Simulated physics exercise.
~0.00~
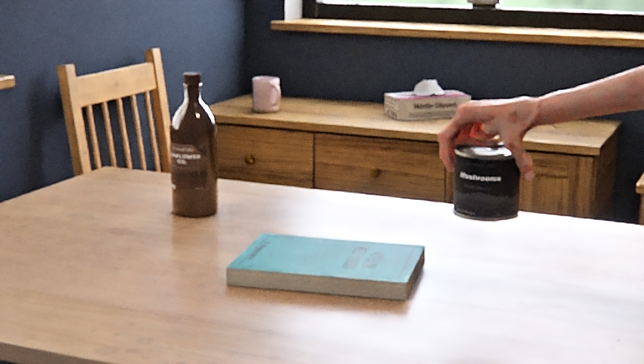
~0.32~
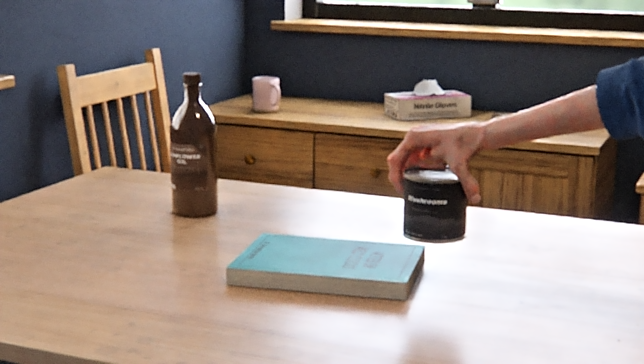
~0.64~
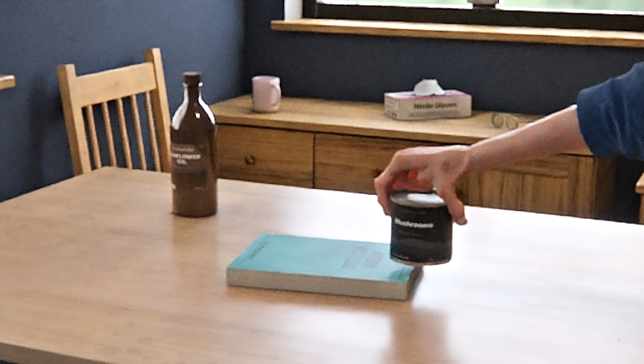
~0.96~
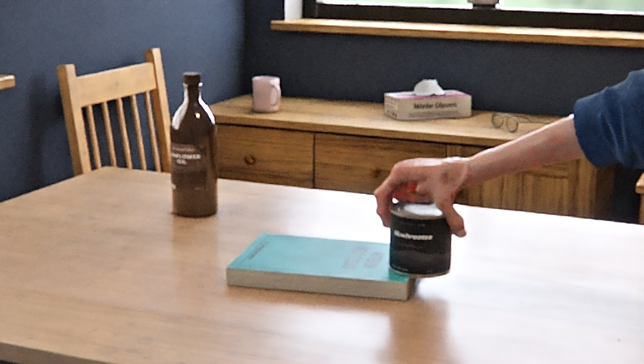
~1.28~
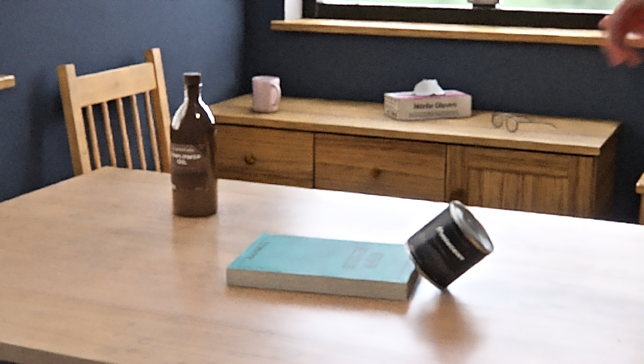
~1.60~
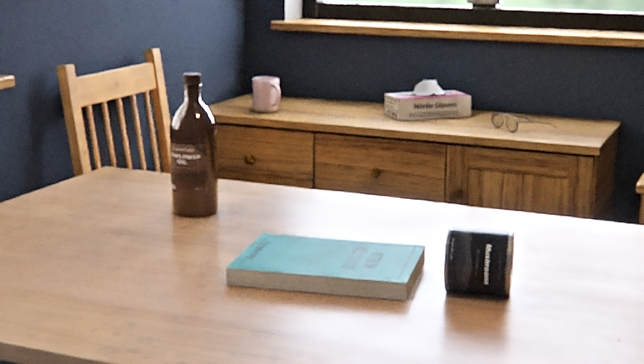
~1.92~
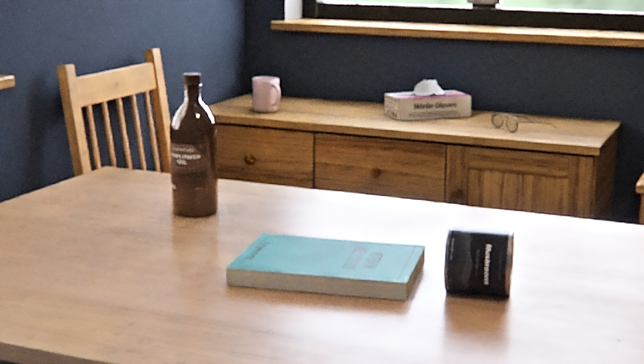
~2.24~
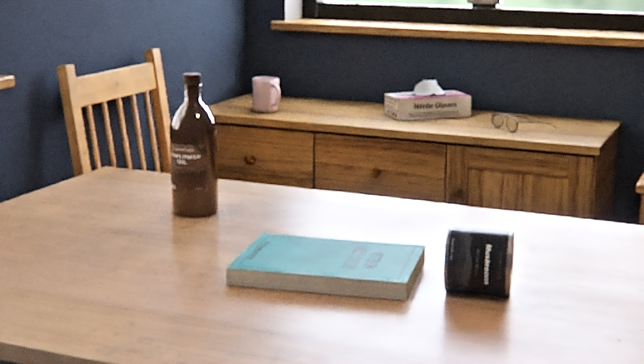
On a wooden table, a hand sets a black pot on a turquoise book's edge and lets go, the pot toppling onto its side.
